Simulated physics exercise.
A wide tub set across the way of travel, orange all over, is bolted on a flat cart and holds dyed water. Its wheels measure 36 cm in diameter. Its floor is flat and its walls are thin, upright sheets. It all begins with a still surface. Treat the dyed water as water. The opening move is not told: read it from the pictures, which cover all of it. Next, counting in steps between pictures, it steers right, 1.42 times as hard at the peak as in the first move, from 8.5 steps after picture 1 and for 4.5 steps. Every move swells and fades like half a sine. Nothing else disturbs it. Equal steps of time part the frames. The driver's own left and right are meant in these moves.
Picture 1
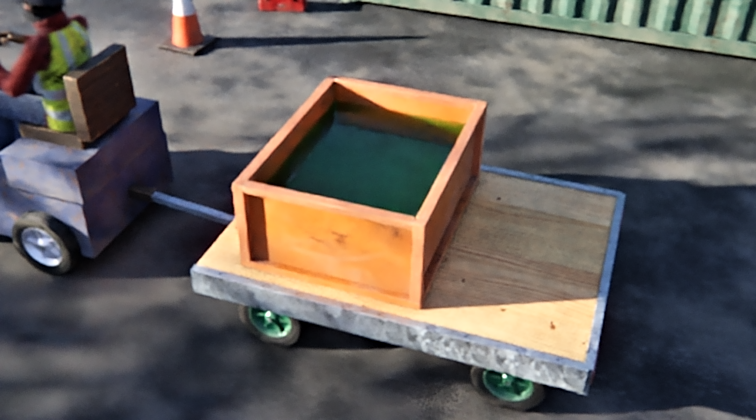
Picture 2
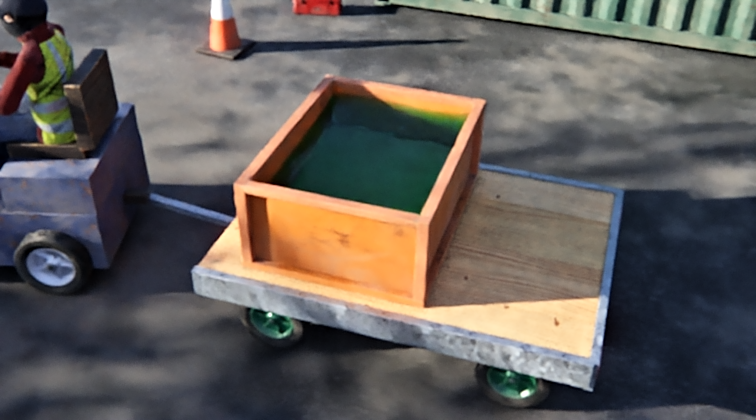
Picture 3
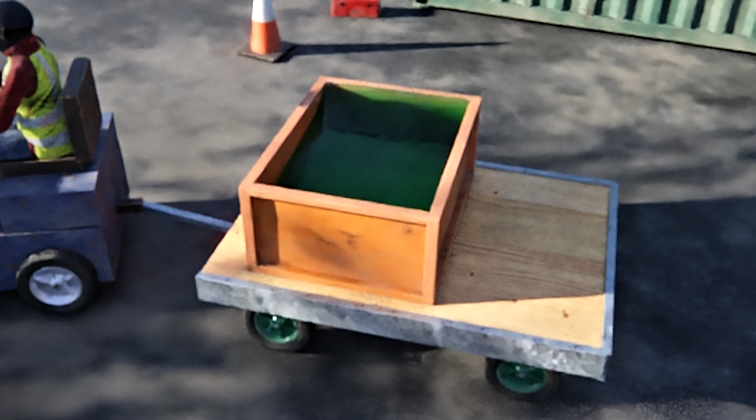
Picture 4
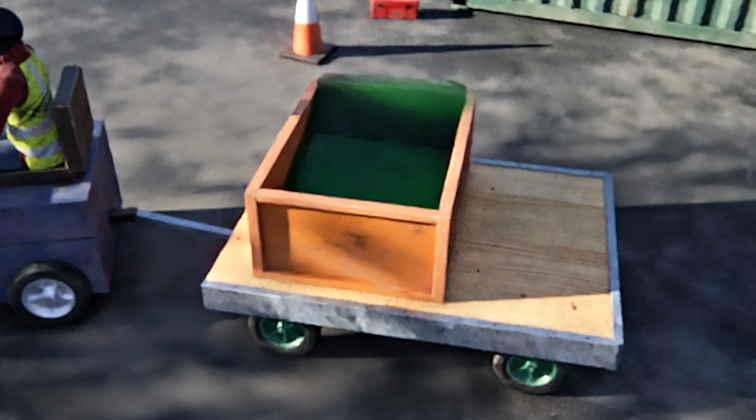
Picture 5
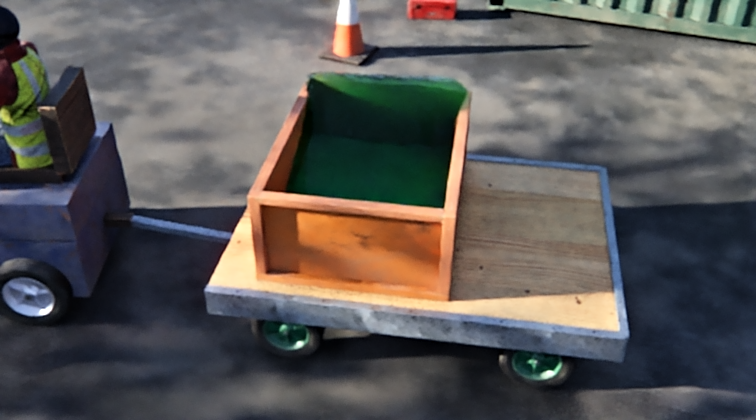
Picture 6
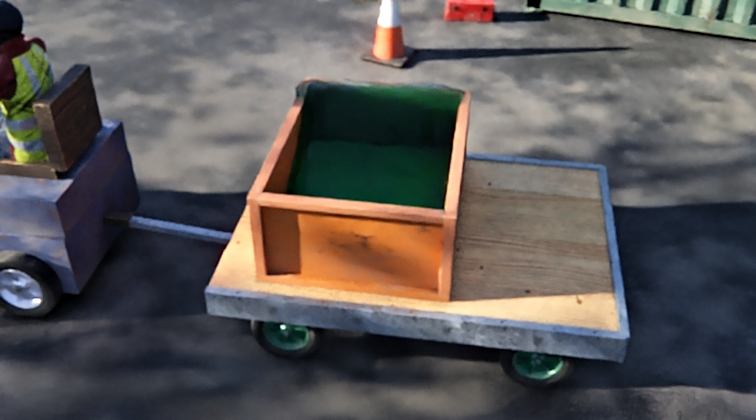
Green water climbing the far wall of an orange tub on a flat cart towed by a vest-wearing driver, then easing slightly.
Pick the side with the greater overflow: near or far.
Over the near side.
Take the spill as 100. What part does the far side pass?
Some 20 per cent of it.
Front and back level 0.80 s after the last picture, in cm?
About 32 cm in front and 32 cm behind.
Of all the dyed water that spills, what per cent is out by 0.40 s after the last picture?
Some 10 per cent by then.
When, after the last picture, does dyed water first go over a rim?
Near 0.1 s.
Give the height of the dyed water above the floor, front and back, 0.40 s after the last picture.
Front 38 cm, back 36 cm.
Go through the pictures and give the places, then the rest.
The first picture shows level at the front (342, 106); level at the back (457, 127); still flat; the front is on the left, levels are read along the far wall; a wheel hub at (507, 388).
The second picture shows level at the front (340, 99); level at the back (456, 122); rising 4° towards the far side.
The third picture shows level at the front (335, 91); level at the back (454, 102); rising 14° towards the far side.
The fourth picture shows level at the front (329, 77); level at the back (451, 86); rising 21° towards the far side.
The fifth picture shows level at the front (324, 72); level at the back (448, 79); rising 22° towards the far side.
The sixth picture shows level at the front (323, 79); level at the back (447, 90); rising 18° towards the far side; a wheel hub at (538, 367).
Then, 0.40 s later than the final frame, front 39 cm, middle 37 cm, back 36 cm above the floor; the loss stands at 1 per cent, mostly over the far side, some over the left end.
Then, 0.80 s later than the final frame, front 32 cm, middle 31 cm, back 31 cm above the floor; the loss stands at 6 per cent, over the near side, a little elsewhere.
Then, 1.30 s later than the final frame, front 36 cm, middle 41 cm, back 36 cm above the floor; the loss stands at 15 per cent, over the near side, a little elsewhere.
Then, 3.78 s later than the final frame, the loss stands at 20 per cent, over the near side, a little elsewhere; the near side has passed 13 per cent and the far side 4.
